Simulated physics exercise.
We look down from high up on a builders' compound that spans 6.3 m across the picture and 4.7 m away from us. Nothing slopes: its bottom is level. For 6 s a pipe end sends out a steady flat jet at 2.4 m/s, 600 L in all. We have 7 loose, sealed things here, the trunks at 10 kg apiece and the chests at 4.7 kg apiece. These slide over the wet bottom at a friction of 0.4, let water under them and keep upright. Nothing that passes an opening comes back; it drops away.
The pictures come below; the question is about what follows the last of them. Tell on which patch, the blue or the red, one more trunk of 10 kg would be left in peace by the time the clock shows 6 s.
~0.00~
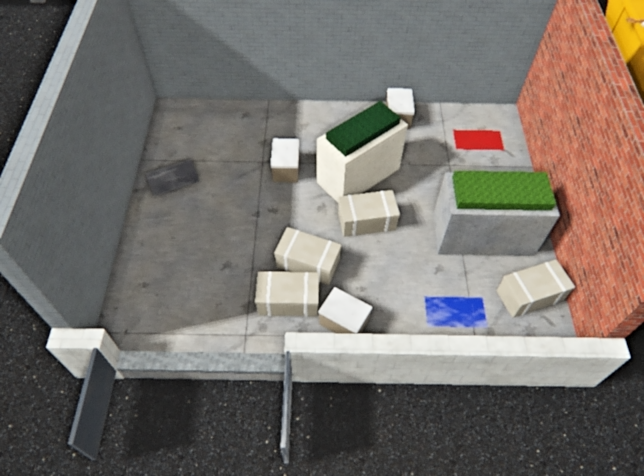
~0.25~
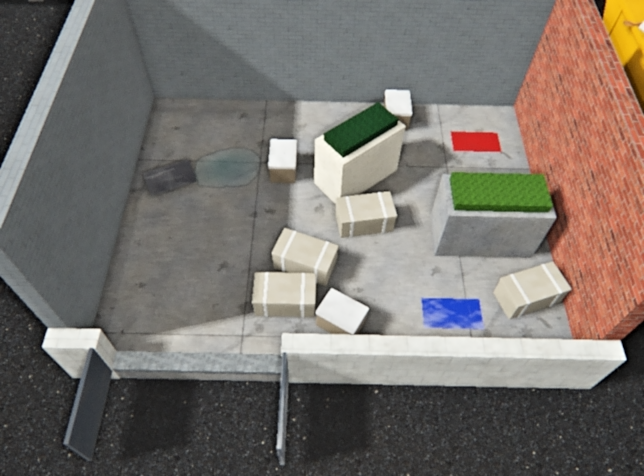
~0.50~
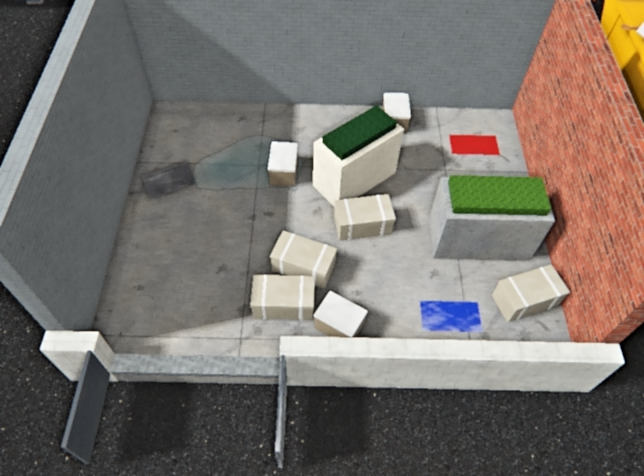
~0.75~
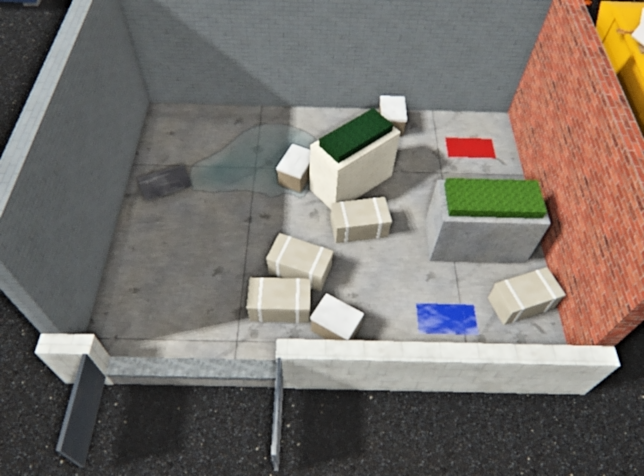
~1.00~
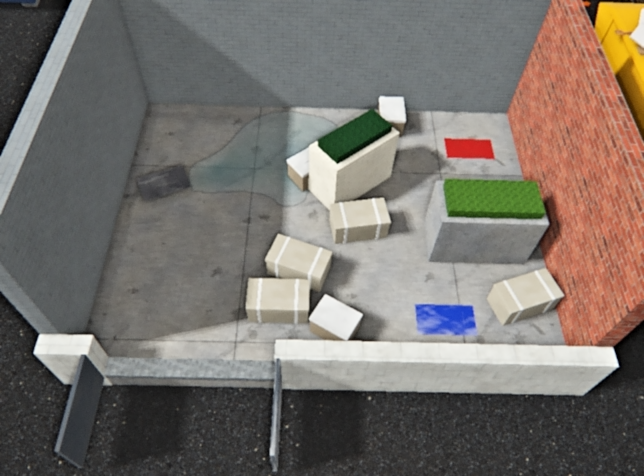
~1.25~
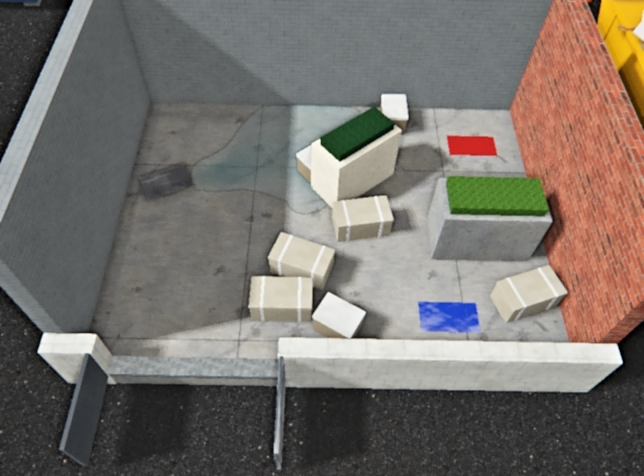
On the blue patch it would be left in peace.
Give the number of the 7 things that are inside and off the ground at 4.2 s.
The count is 2.
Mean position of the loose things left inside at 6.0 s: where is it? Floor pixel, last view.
The centre sits near (400, 248).
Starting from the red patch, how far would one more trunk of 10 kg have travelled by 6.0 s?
Roughly 140 cm.
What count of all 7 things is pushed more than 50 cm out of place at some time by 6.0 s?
2 of them.
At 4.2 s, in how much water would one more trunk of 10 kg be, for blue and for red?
Respectively 0 and 4 cm.
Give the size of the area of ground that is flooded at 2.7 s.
About 7.0 m2.
After 1.8 s on blue it would be 0 cm off in 0 cm of water; on red it would be 0 cm off in 0 cm of water.
After 2.7 s on blue it would be 0 cm off in 0 cm of water; on red it would be 4 cm off in 1 cm of water.
After 4.2 s on blue it would be 0 cm off in 0 cm of water; on red it would be 39 cm off in 4 cm of water.
After 6.0 s on blue it would be 0 cm off in 0 cm of water; on red it would be 134 cm off in 6 cm of water.
